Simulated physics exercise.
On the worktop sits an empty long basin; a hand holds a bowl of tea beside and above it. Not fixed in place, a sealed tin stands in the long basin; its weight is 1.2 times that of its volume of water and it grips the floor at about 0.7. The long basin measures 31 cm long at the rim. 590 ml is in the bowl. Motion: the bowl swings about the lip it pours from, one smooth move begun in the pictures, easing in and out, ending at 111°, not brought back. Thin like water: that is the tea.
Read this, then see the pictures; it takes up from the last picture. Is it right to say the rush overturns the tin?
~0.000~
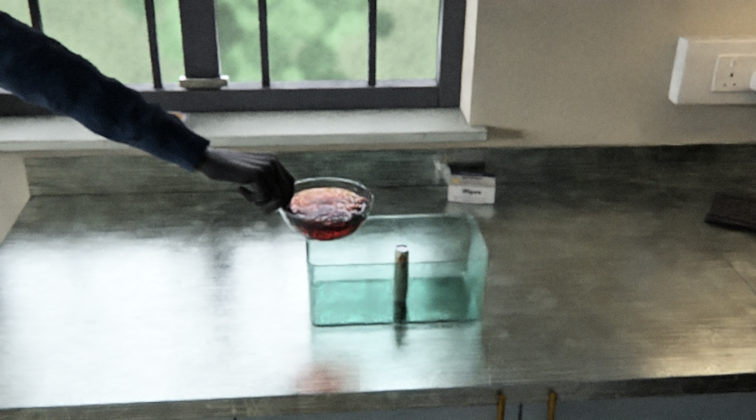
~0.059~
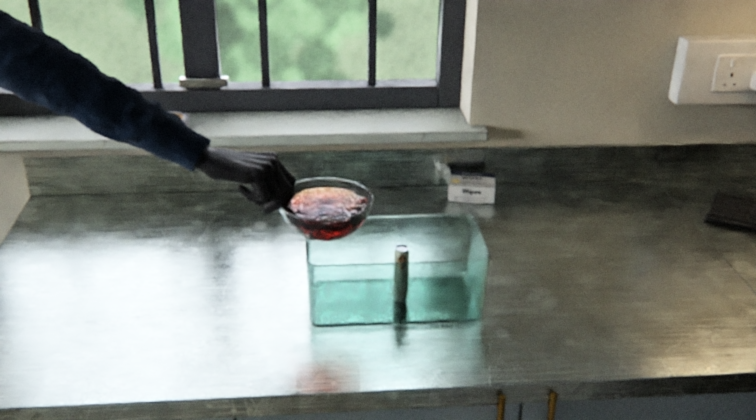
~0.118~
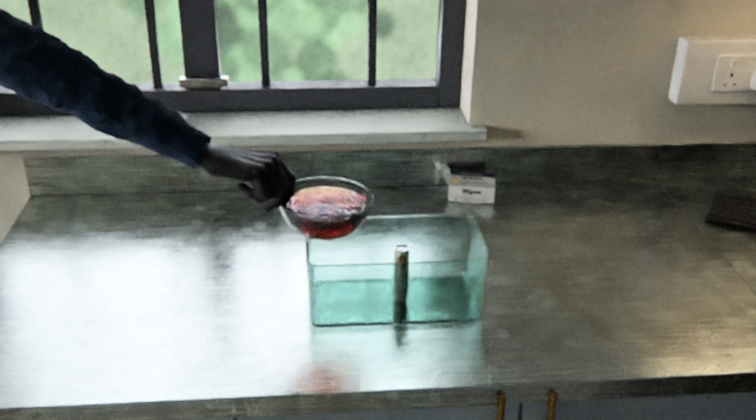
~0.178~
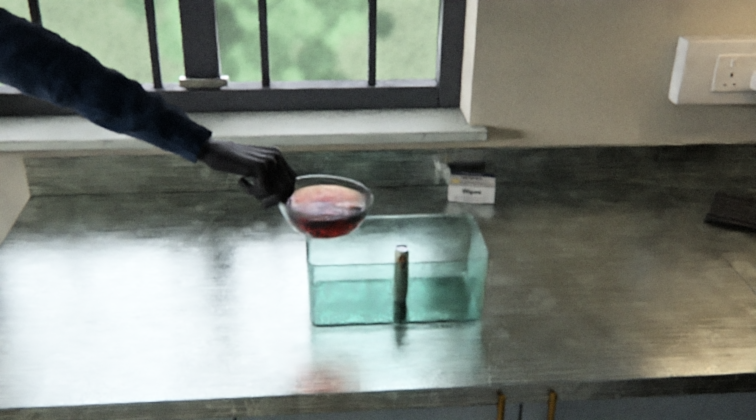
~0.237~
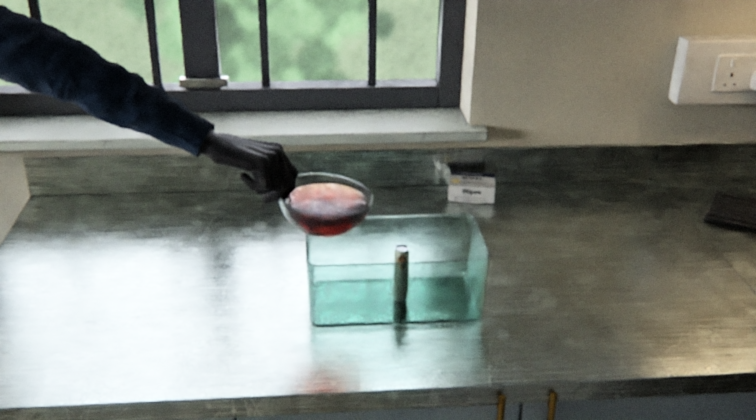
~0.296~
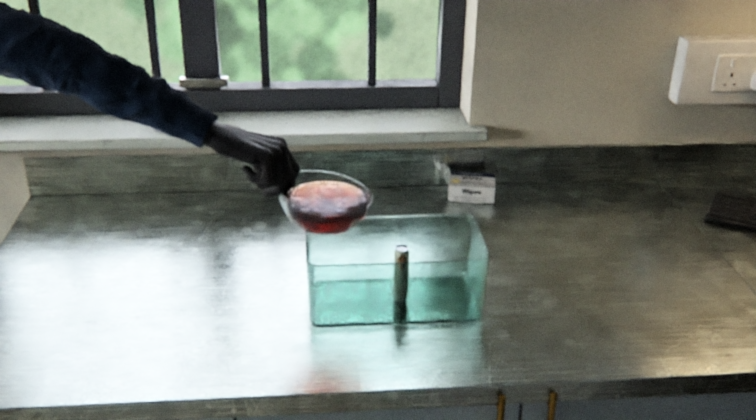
It is not overturned.
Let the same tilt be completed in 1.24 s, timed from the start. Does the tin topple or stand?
The tin keeps standing.
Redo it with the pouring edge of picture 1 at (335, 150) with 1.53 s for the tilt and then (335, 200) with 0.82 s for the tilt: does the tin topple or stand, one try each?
Run one: It does not tip. Run two: It tumbles.
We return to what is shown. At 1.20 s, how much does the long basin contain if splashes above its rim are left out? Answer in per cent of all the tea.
Some 96 percent.
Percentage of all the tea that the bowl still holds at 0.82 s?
Remaining: Near 38 % of the total.
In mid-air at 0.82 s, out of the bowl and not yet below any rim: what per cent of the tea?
I'd say close to 34 per cent.
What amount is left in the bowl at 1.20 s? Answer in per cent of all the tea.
Close to 0 percent of the total.
By 0.82 s the tilt is 61° and 38 per cent is still to pour; the tin stands where it began.
By 1.20 s the tilt is 99° and 0 per cent is still to pour; the tin stands where it began.
By 1.60 s the tilt is 111° and 0 per cent is still to pour; the tin stands where it began.
By 2.03 s the tilt is 111° and 0 per cent is still to pour; the tin stands where it began.
At rest the tin stands where it began.
